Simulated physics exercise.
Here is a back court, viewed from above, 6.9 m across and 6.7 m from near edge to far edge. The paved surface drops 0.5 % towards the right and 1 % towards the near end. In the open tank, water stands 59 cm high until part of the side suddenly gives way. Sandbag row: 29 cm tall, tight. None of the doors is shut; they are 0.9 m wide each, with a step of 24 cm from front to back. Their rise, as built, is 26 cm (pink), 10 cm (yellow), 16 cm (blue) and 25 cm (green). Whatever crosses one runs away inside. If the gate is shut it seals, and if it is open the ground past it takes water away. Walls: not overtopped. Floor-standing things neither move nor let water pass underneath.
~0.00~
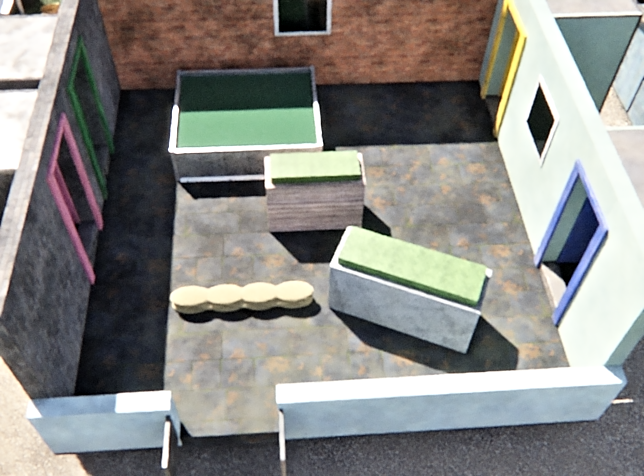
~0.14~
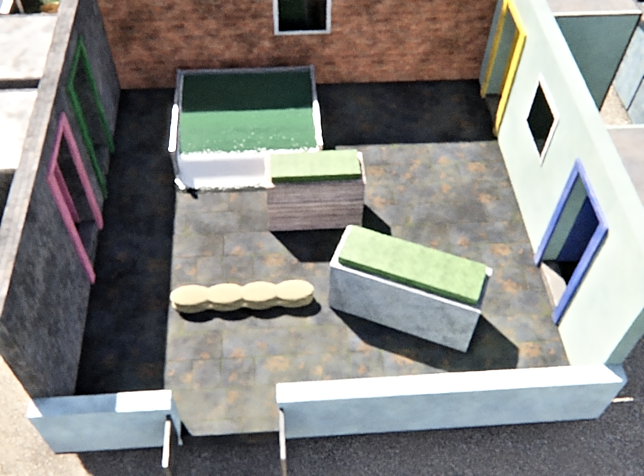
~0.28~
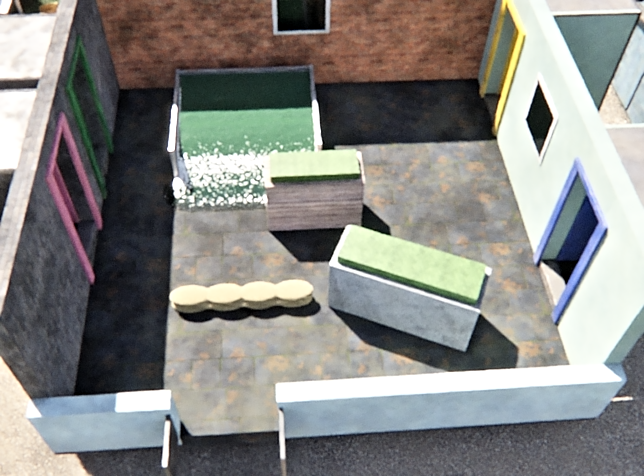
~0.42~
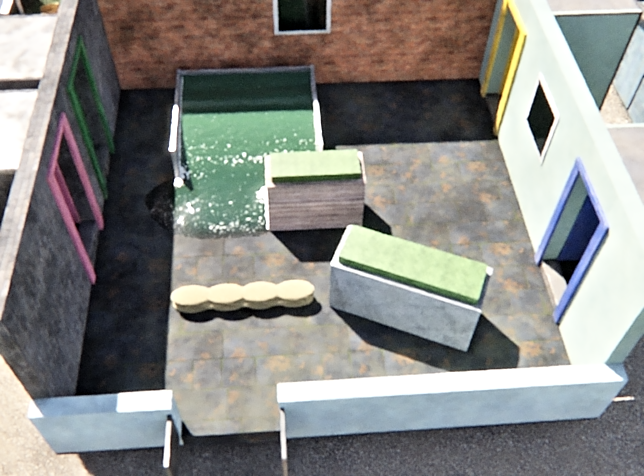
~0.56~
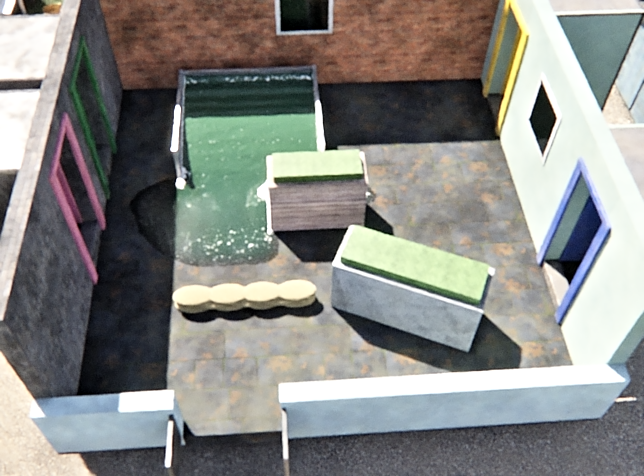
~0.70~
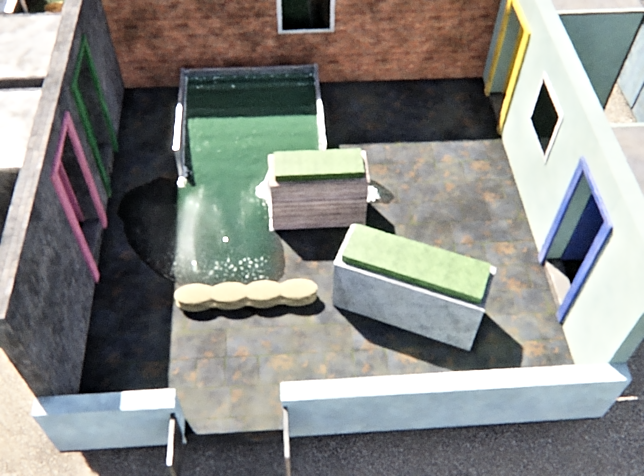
At first, the open tank of green water stands whole and still at the back of the walled court. Then its front side gives way and white, foaming water pours out, spreading around the slatted block with the green top and across the paving towards the near end, until it reaches the pale sandbag row.
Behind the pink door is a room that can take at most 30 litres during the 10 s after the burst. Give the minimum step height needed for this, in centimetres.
Roughly 13.5 centimetres.
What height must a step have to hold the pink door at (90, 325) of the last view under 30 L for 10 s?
Close to 21 cm at the least.
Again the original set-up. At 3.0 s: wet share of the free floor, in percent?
About 55 per cent.
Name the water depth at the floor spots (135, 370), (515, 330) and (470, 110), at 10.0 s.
Roughly 8, then 9, then 4 cm.
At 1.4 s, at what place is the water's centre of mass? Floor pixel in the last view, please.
Roughly (253, 173).
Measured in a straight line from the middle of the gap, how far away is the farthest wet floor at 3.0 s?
Roughly 5.4 metres.
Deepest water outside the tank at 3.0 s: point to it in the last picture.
At about pixel (77, 411).
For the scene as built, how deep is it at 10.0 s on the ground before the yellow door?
Lab note: Depth approx. 4.5 cm.
After 1.4 s water covers 30 % of the floor, deepest (42 cm) near (216, 291); 6 cm at the pink door, 0 litres in over its 26 cm step.
After 3.0 s water covers 55 % of the floor, deepest (36 cm) near (77, 411); 22 cm at the pink door, 0 litres in over its 26 cm step.
After 10.0 s water covers 95 % of the floor, deepest (12 cm) near (569, 395); 6 cm at the pink door, 0 litres in over its 26 cm step.
At the pink door as built, the water arrived by 1.1 s and peaked near 22 cm at 3.0 s.
Run again over the same 10 s with other heights there, 46 litres in over 11.5 cm, 15 litres over 16 cm. The limit of 30 litres is kept from about 13.5 cm up.
